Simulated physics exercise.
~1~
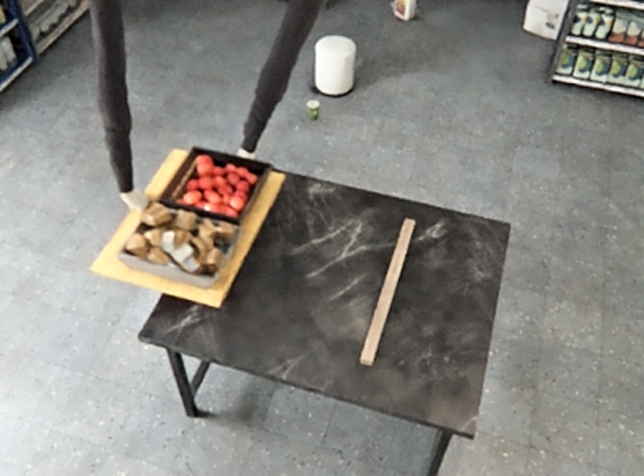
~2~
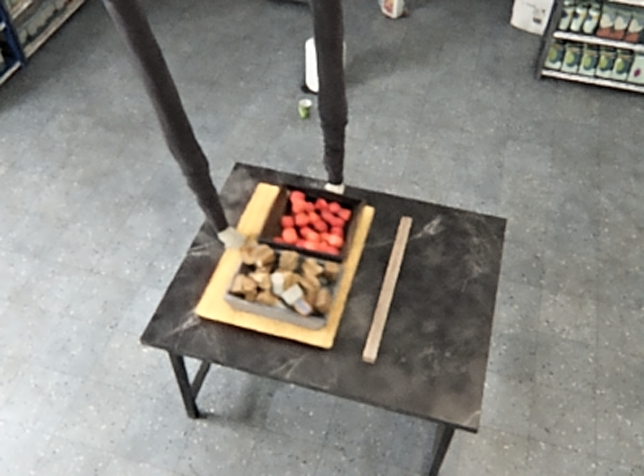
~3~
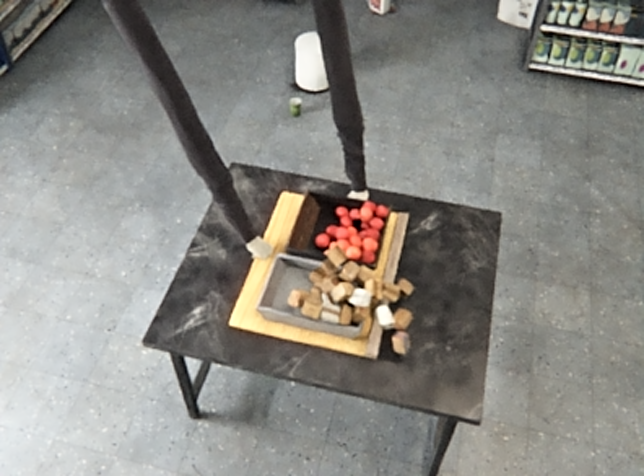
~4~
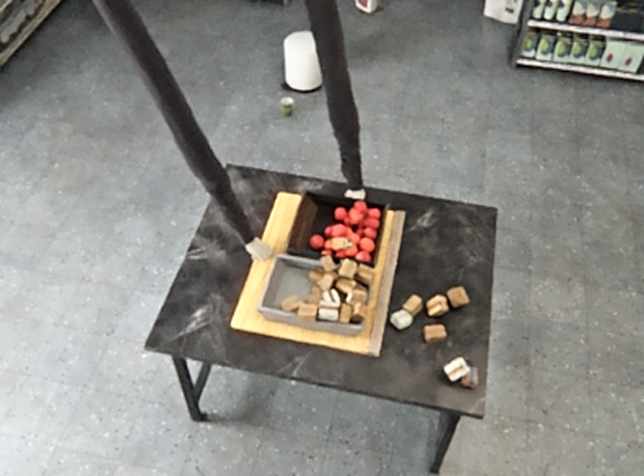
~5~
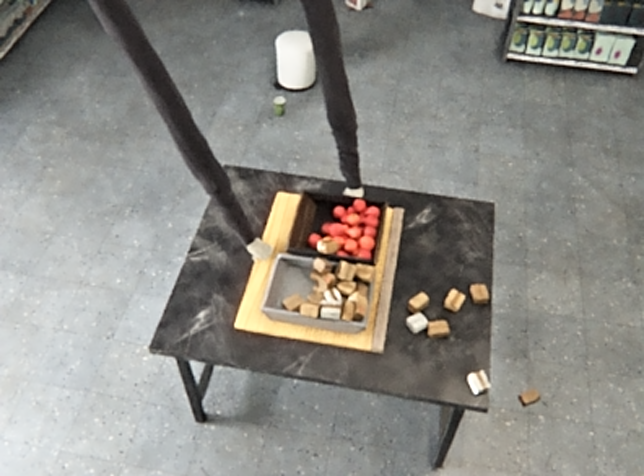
On a dark table, two arms slide a board against a batten, spilling some brown blocks.
